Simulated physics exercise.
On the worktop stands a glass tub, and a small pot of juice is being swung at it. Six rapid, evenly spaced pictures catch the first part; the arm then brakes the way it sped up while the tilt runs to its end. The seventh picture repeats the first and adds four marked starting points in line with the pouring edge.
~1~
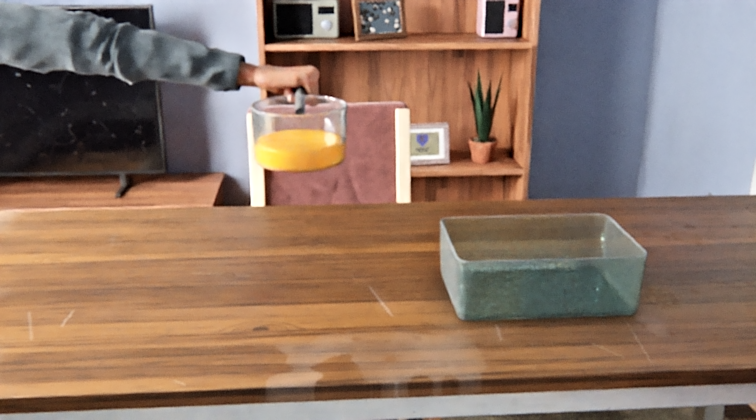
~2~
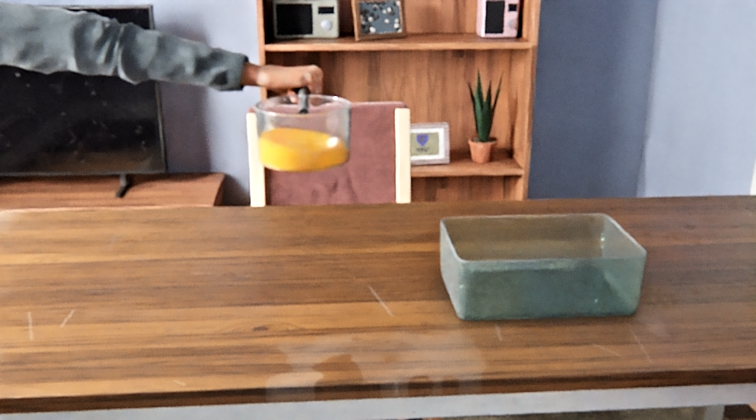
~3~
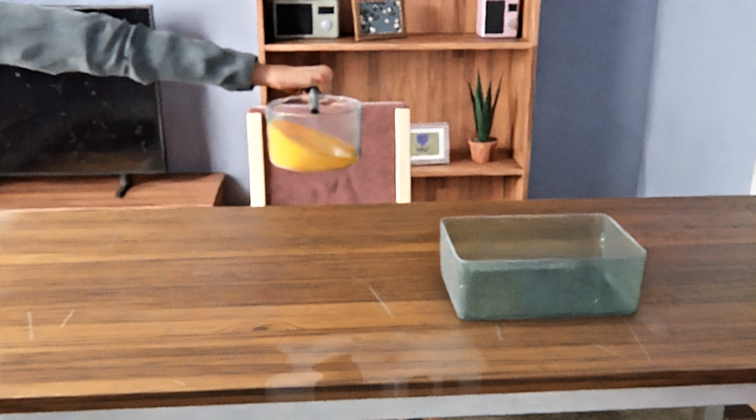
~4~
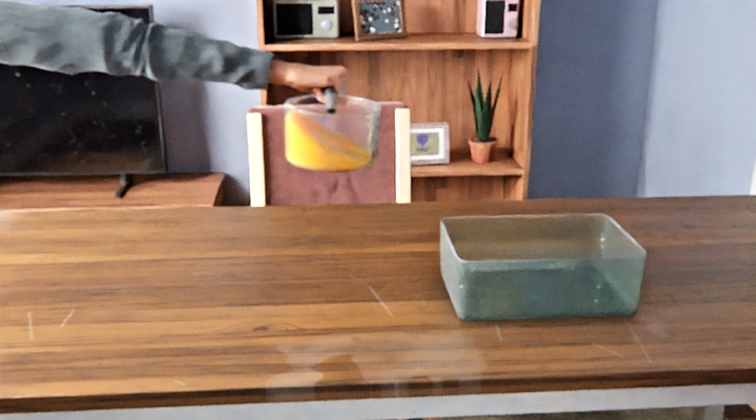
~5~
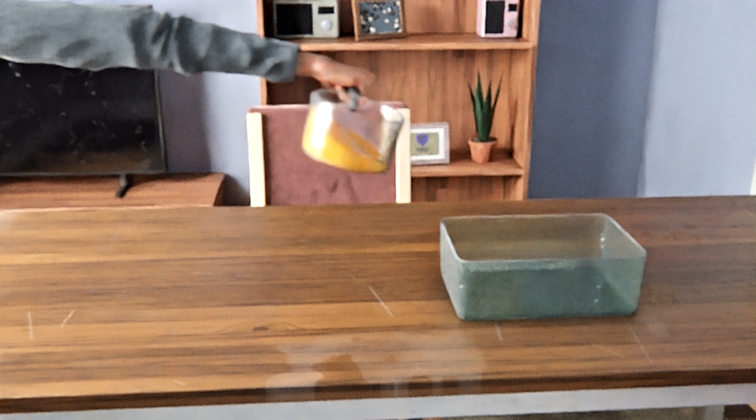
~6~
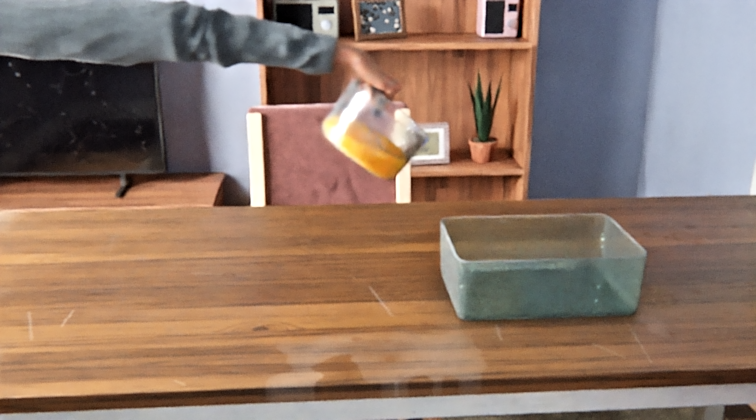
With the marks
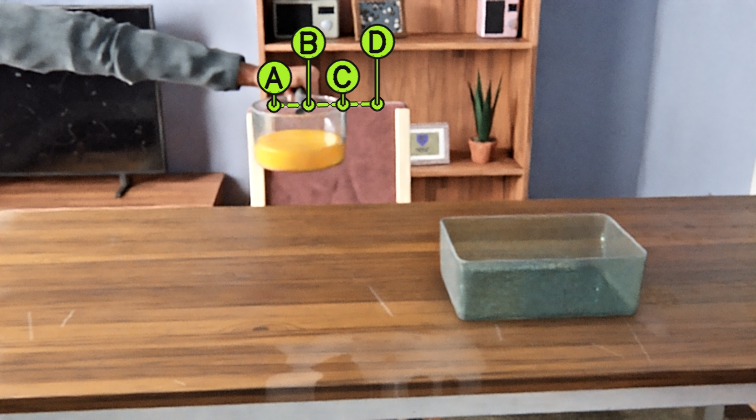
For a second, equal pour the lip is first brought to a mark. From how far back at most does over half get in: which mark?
I would pick place A.
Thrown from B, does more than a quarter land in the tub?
Yes.
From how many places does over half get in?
All four.
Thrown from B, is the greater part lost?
No.
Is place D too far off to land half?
No, not at all.
In lime, A at (274, 105); B at (308, 104); C at (342, 104); D at (377, 103).
For place A, about 68 % lands in the tub, 23 % falls short and 9 % goes beside or beyond.
For place B, about 78 % lands in the tub, 10 % falls short and 12 % goes beside or beyond.
For place C, about 84 % lands in the tub, 8 % falls short and 8 % goes beside or beyond.
For place D, about 86 % lands in the tub, 9 % falls short and 5 % goes beside or beyond.
